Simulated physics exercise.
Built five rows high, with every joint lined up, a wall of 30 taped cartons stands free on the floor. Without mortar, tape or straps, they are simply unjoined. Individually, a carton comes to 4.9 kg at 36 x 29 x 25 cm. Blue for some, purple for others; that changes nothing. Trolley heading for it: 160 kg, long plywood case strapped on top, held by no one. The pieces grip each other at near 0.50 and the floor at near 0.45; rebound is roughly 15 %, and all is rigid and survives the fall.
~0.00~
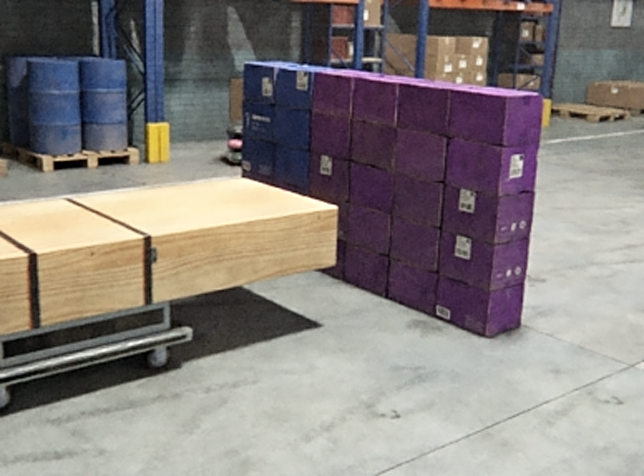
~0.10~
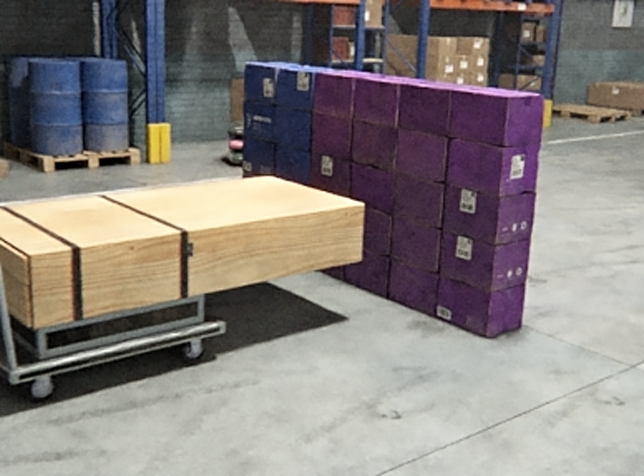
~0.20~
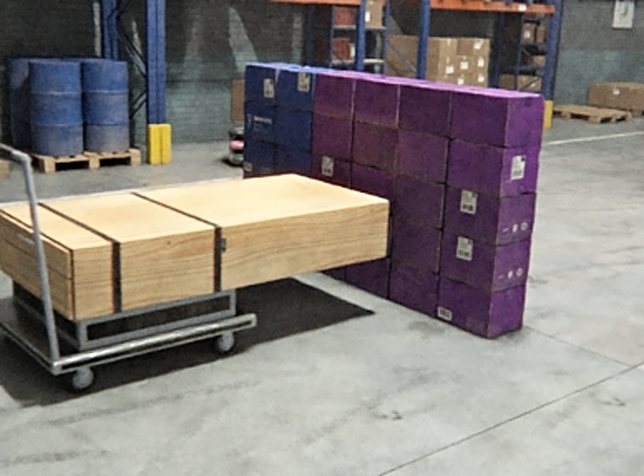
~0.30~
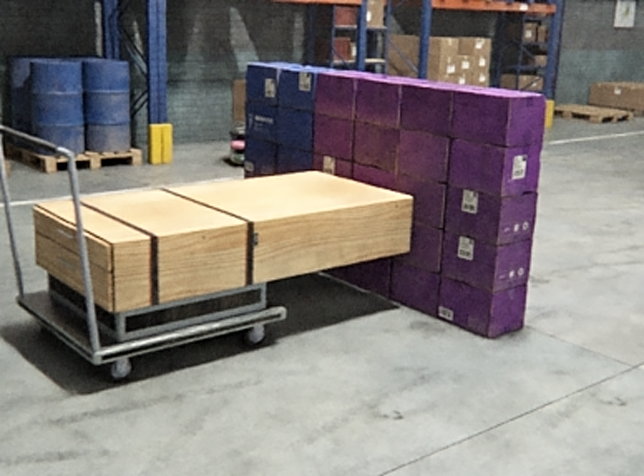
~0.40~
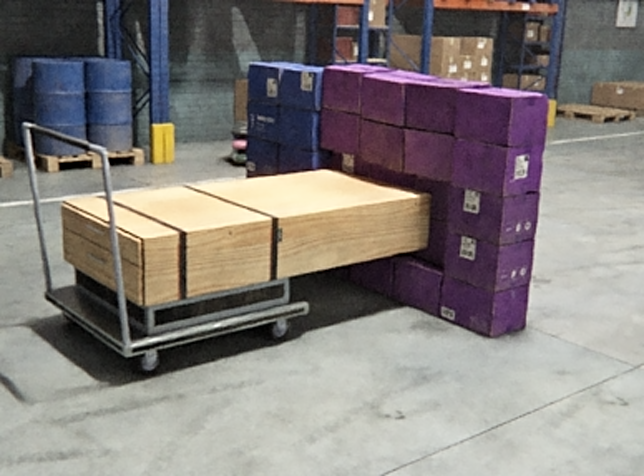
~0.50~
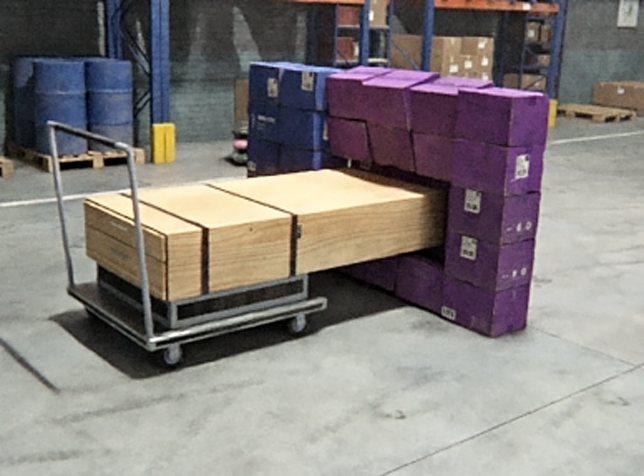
A long wooden crate on an unattended trolley rolled in from the left and pushed into a wall of blue and purple boxes, shoving some purple ones back and tilting those along the top.
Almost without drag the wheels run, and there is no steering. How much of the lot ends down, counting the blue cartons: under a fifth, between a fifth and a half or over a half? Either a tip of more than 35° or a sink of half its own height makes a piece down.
Tally: Short of a fifth.
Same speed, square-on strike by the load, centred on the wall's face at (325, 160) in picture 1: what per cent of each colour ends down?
Then purple would be 50 per cent down and blue 50 per cent.
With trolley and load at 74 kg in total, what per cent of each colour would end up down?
In that case purple comes to 60 and blue to 0 percent.
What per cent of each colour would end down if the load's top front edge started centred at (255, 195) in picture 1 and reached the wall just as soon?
You'd end up with purple at 50 per cent down and blue at 0 per cent.
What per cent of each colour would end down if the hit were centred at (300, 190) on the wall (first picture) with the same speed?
Down at the end: Purple 20 percent, blue 80 percent.
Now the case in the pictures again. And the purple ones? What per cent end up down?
The purple group finishes with 60% down.
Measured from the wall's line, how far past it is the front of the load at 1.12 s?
At that moment, around 80 cm past it.
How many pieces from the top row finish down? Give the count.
A total of 3.
Around 0.60 s, load 32 cm past the wall's line, still rolling; none of the 10 blue cartons down (0 of 30 in all colours); top blue carton unmoved; top purple carton tipped 33°.
Around 0.78 s, load 49 cm past the wall's line, still rolling; none of the 10 blue cartons down (9 of 30 in all colours); top blue carton unmoved; top purple carton tipped 43°, 20 cm lower.
Around 1.12 s, load 79 cm past the wall's line, still rolling; none of the 10 blue cartons down (12 of 30 in all colours); top blue carton unmoved; top purple carton on its side.
Around 1.66 s, load 1.11 m past the wall's line, still rolling; none of the 10 blue cartons down (12 of 30 in all colours); top blue carton unmoved; top purple carton on its side.
Finally (2.4 s), load 1.21 m past the wall's line, stopped; none of the 10 blue cartons down (12 of 30 in all colours); top blue carton unmoved; top purple carton on its side. That is 0 per cent. Seen by the last camera, middles, top blue carton near (315, 89), top purple carton near (446, 150).
